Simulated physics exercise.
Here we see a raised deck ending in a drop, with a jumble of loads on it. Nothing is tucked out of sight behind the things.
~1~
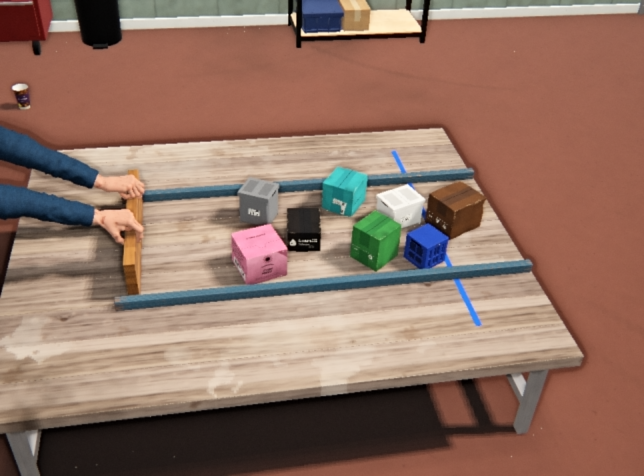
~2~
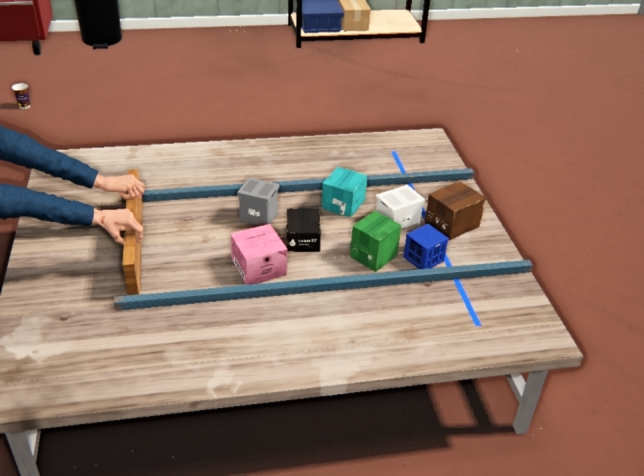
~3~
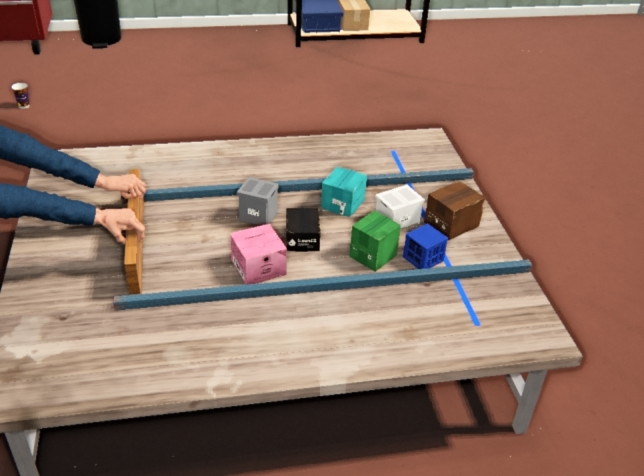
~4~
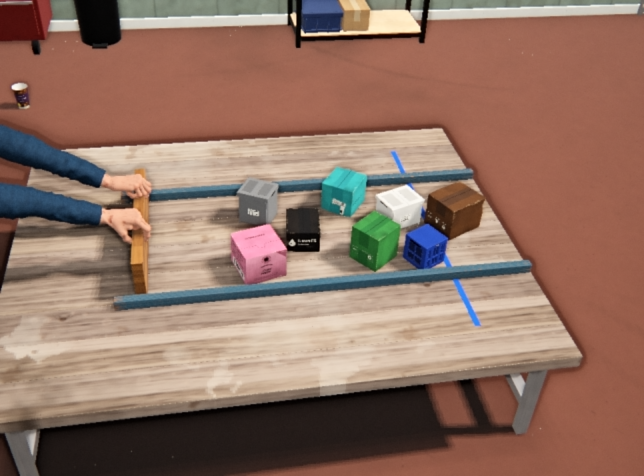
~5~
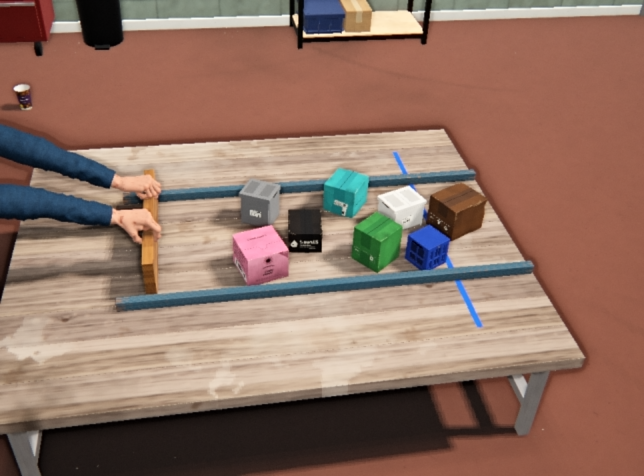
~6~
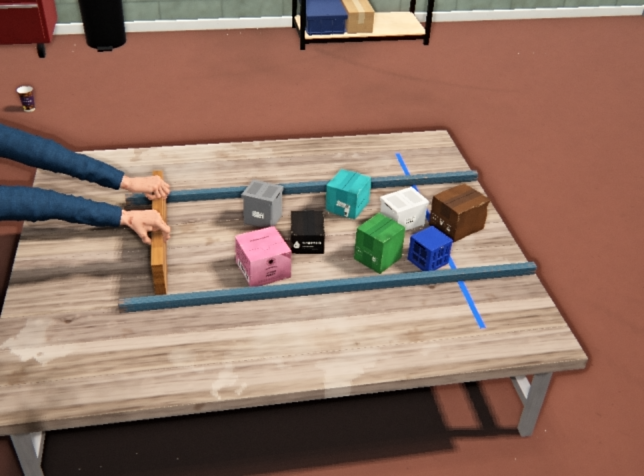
On a wooden table, two hands slide a plank slightly right behind eight still boxes.
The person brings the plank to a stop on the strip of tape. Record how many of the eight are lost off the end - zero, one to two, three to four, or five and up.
It ends with just one or a pair down.
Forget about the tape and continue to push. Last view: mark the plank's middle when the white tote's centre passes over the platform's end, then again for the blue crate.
The middle would be close to (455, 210) and then close to (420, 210).
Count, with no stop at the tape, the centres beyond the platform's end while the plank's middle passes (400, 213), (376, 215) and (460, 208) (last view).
Respectively, 0, 0 and 5.
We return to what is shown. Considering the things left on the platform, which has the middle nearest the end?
Foremost: The green parcel.
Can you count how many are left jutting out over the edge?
I'd say 1 of them.
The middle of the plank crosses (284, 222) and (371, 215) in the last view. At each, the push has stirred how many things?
Counts: 2, 8.
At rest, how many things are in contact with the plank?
At rest, 3 are in contact.
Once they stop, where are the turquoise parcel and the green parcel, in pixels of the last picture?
Near (464, 180) and (509, 229).
A little later, none off yet; brown parcel at rest near (459, 212); blue crate at rest near (430, 250); white tote at rest near (403, 211).
Next, none off yet; brown parcel at rest near (459, 212); blue crate shifted about its own width near (450, 251); white tote at rest near (403, 211).
When it is over, the number that fall off is one or two; down, blue crate and brown parcel.
